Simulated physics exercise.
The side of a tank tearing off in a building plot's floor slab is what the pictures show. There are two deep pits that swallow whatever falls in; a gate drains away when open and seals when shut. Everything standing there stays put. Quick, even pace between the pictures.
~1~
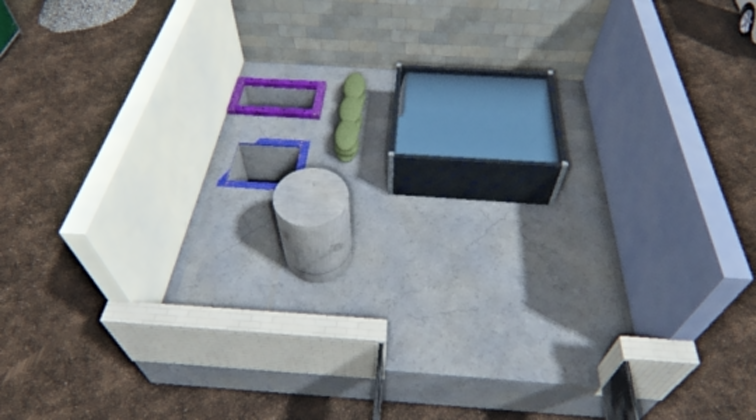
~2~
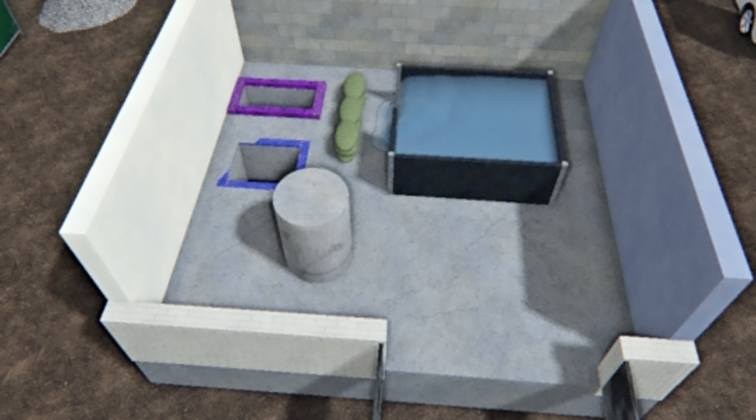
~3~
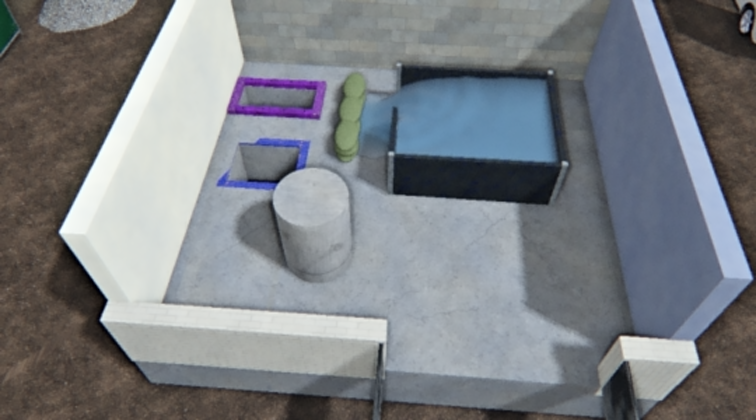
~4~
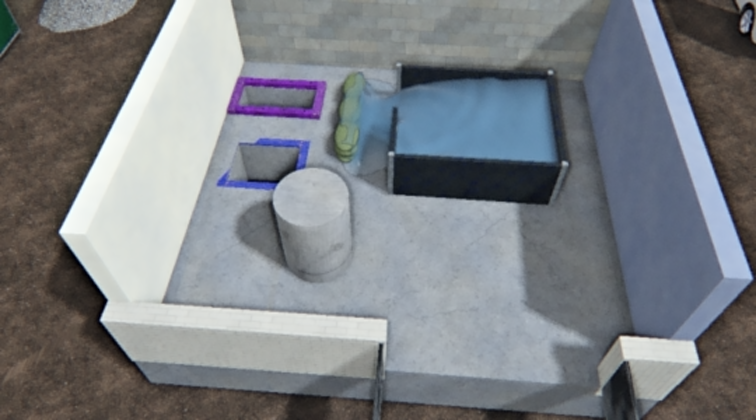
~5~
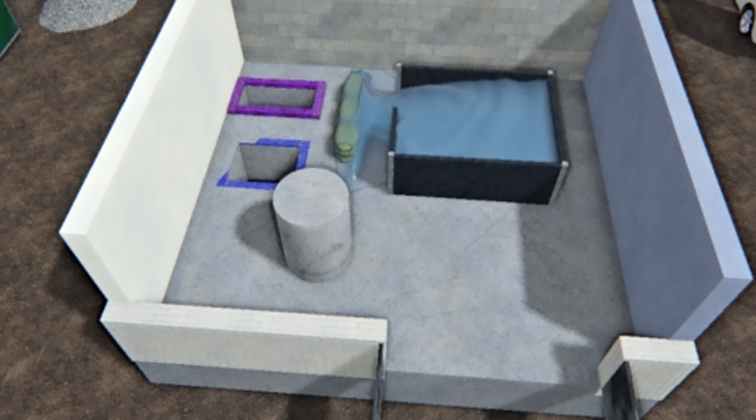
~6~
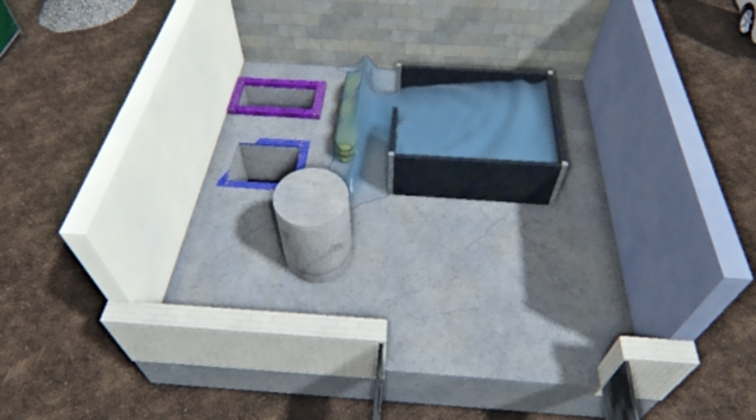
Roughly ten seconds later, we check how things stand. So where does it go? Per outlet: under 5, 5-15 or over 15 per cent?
At the end, the gate passes fifteen per cent; the blue pit lies in the five-to-fifteen range; the purple pit lies in the five-to-fifteen range.
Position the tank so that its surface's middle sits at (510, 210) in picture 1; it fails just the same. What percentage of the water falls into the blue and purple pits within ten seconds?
Tally in per cent: Blue pit 45, purple pit 0.
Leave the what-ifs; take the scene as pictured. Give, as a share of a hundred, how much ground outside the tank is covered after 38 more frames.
That works out at 85 %.
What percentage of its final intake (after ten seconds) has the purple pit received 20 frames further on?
It should be near 30 percent of the ten-second total.
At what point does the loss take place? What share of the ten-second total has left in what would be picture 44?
About 55 per cent.
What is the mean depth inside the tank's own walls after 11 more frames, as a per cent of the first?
Near 58 in a hundred.
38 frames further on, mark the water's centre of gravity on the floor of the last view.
Centre of the water: Near (428, 163).
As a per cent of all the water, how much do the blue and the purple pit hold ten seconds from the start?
Roughly 8 per cent, then 8 per cent.
A moment on, water covers 30 % of the floor; the gate 0 %, the blue pit 0 %, the purple pit 0 %.
Next, water covers 55 % of the floor; the gate 1 %, the blue pit 1 %, the purple pit 0 %.
Then, water covers 65 % of the floor; the gate 5 %, the blue pit 2 %, the purple pit 2 %.
Later, water covers 85 % of the floor; the gate 11 %, the blue pit 4 %, the purple pit 6 %.
In the end, water covers 90 % of the floor; the gate 22 %, the blue pit 8 %, the purple pit 7 %.
